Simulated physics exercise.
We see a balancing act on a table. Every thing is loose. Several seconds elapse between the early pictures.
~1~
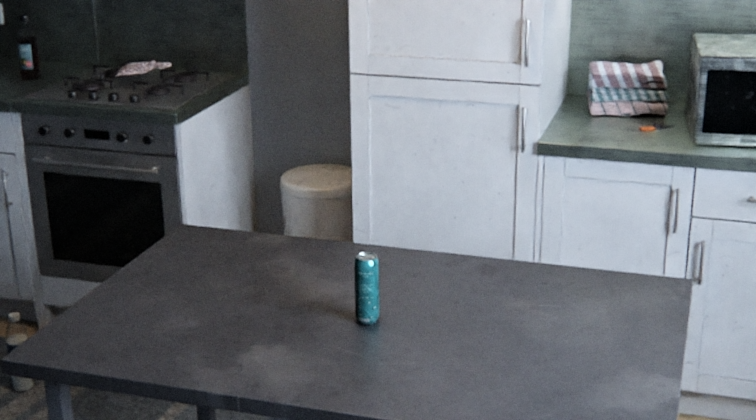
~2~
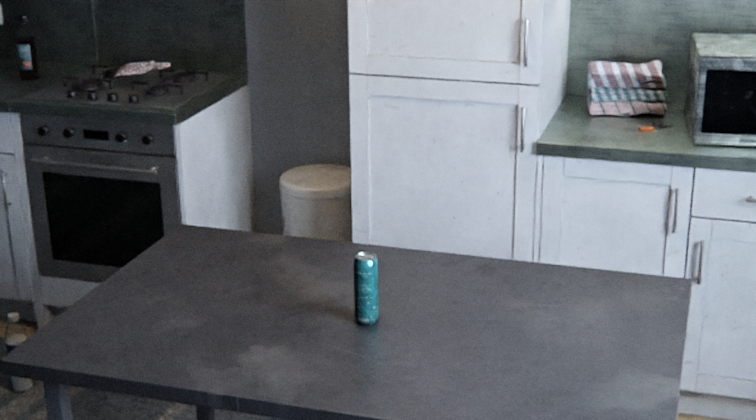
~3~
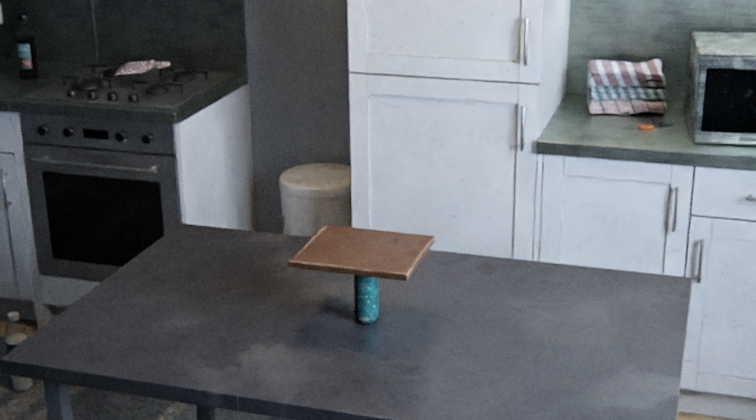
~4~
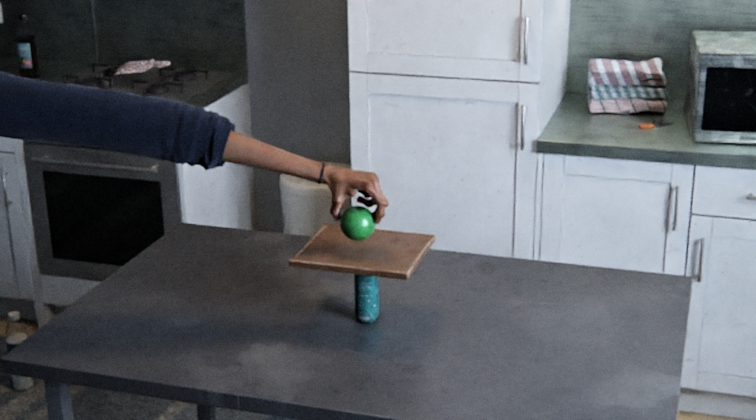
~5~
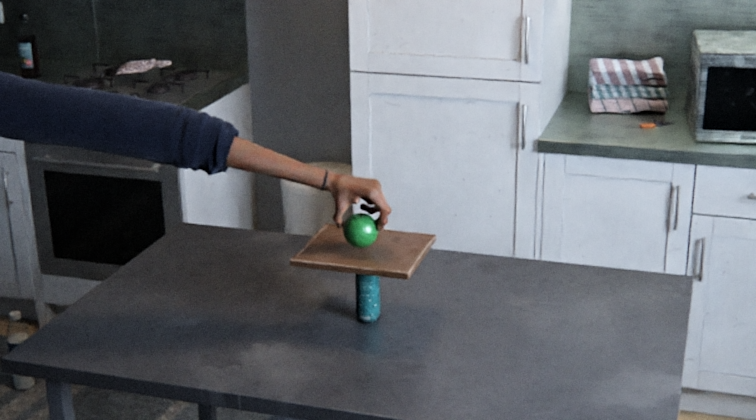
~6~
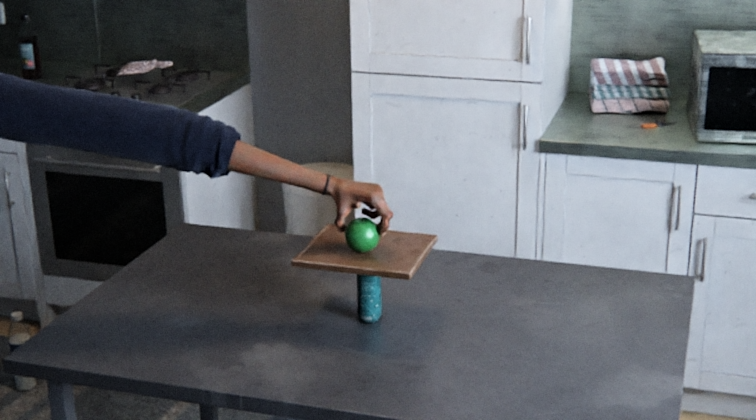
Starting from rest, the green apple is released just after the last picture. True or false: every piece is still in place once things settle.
True.
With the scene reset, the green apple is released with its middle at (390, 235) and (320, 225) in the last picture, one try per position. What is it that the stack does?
The first time it stays in place, but the second time it tumbles down.
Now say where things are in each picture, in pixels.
In the first picture, the last thing is not in view yet.
In the second picture, the last thing is not in view yet.
In the third picture, the last thing is not in view yet; brown lid (363, 251).
In the fourth picture, still above its spot; green apple (358, 223); brown lid (364, 251).
In the fifth picture, still above its spot; green apple (361, 230); brown lid (365, 250).
In the sixth picture, in place under the hand; green apple (362, 235); brown lid (366, 251).
Then, 0.30 s past the last view, nothing moves.
Then, 0.70 s past the last view, green apple resting near (362, 235).
Finally, all 3 still in place. Final places as the last picture's camera would see them, green apple near (362, 235). The stack keeps its balance.
